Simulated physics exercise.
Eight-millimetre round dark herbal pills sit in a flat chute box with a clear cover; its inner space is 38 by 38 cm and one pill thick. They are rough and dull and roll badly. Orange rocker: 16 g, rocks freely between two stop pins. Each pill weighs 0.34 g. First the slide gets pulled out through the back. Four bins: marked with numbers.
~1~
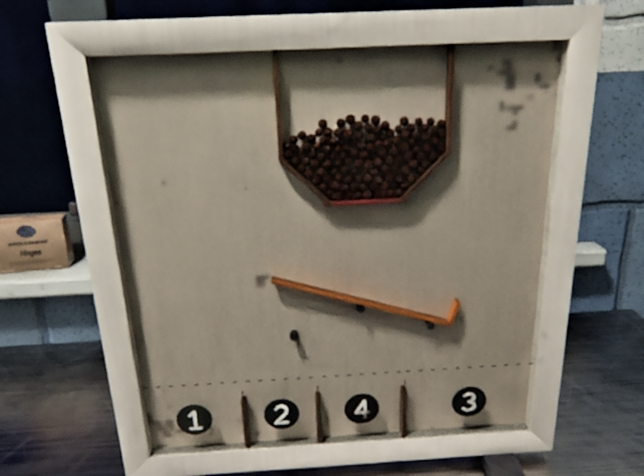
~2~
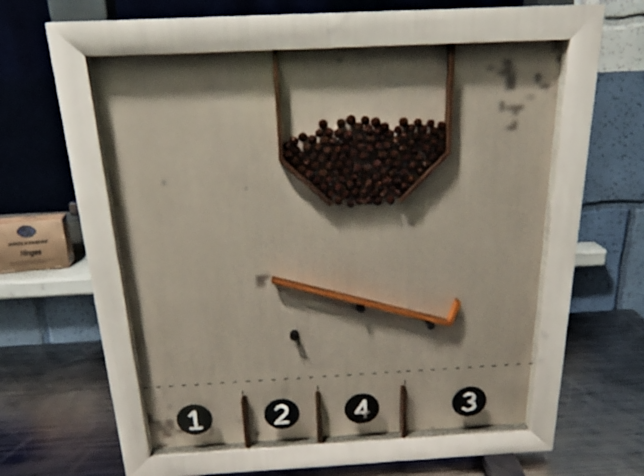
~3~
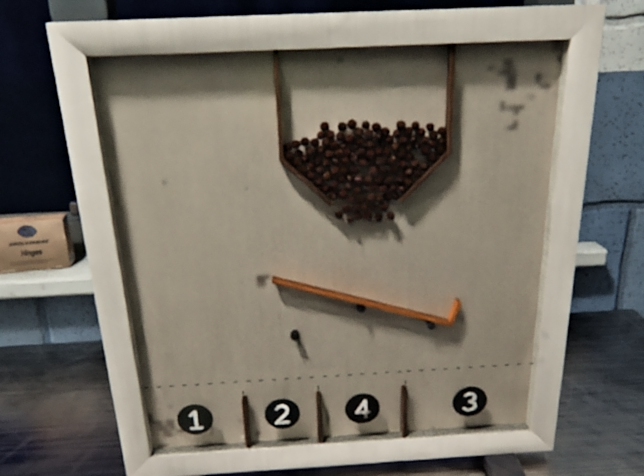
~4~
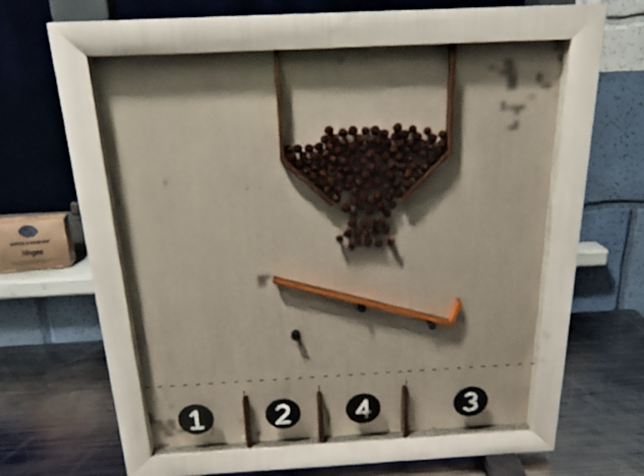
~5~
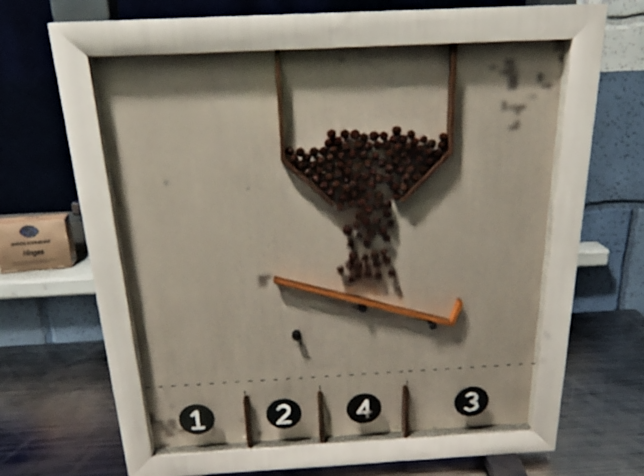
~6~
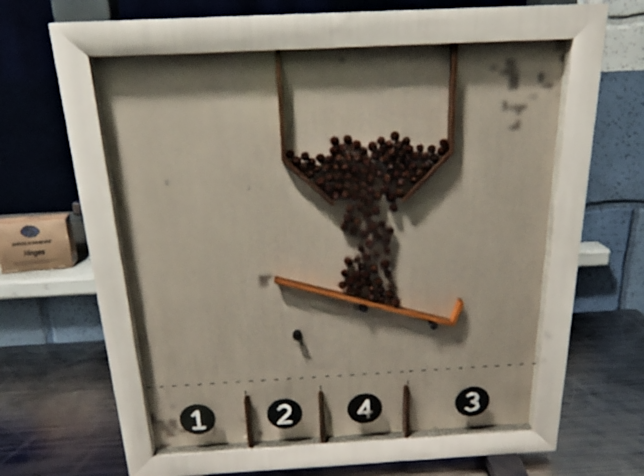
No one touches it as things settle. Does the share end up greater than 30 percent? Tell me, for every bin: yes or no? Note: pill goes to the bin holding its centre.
No. 1 - No. 2 - No. 3 - No. 4 - No.
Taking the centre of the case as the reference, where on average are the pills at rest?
Offset approx. 6 cm right, 4 cm below.
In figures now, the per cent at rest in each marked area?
Bin 1: 0; bin 2: 0; bin 3: 15; bin 4: 0.
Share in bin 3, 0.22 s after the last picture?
Around 0 percent.
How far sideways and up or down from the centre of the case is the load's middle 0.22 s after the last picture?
The middle sits around 4 cm right and 1 cm below.
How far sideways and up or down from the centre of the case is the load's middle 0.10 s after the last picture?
3 cm right, 2 cm above.
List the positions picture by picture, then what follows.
About 120 pills; pills centred (364, 155); orange rocker (360, 307) tilted 18°; no. 1 (195, 420), no. 2 (282, 414), no. 3 (469, 402), no. 4 (362, 409); slide (326, 203) to (404, 199), in the first frame.
Pills centred (364, 156); 3 out, bottom pill (351, 204), in the second frame.
Pills centred (363, 163); 11 out, bottom pill (351, 221), in the third frame.
Pills centred (366, 175); 24 out, bottom pill (351, 247); orange rocker (362, 307) tilted 18°, in the fourth frame.
Pills centred (372, 185); 34 out, bottom pill (351, 280), in the fifth frame.
Pills centred (369, 203); 44 out, bottom pill (396, 302); orange rocker (363, 307) tilted 18°; wall ends (247, 400), (321, 395), (407, 390), (278, 47) to (333, 202), (403, 199) to (454, 40), in the sixth frame.
Then, 0.10 s later than the last picture, the pills' middle is 3 cm right of and 2 cm above the centre; nothing in the marked areas; orange rocker right end down 18°.
Then, 0.22 s later than the last picture, the pills' middle is 4 cm right of and 1 cm below the centre; nothing in the marked areas; orange rocker right end down 18°.
Then, 0.45 s later than the last picture, the pills' middle is 5 cm right of and 3 cm below the centre; no. 3, 10 %; orange rocker right end down 18°.
All still 1.5 s after it, no. 1, 0 %, no. 2, 0 %, no. 3, 15 %, no. 4, 0 %, elsewhere 85 %; orange rocker right end down 18°.
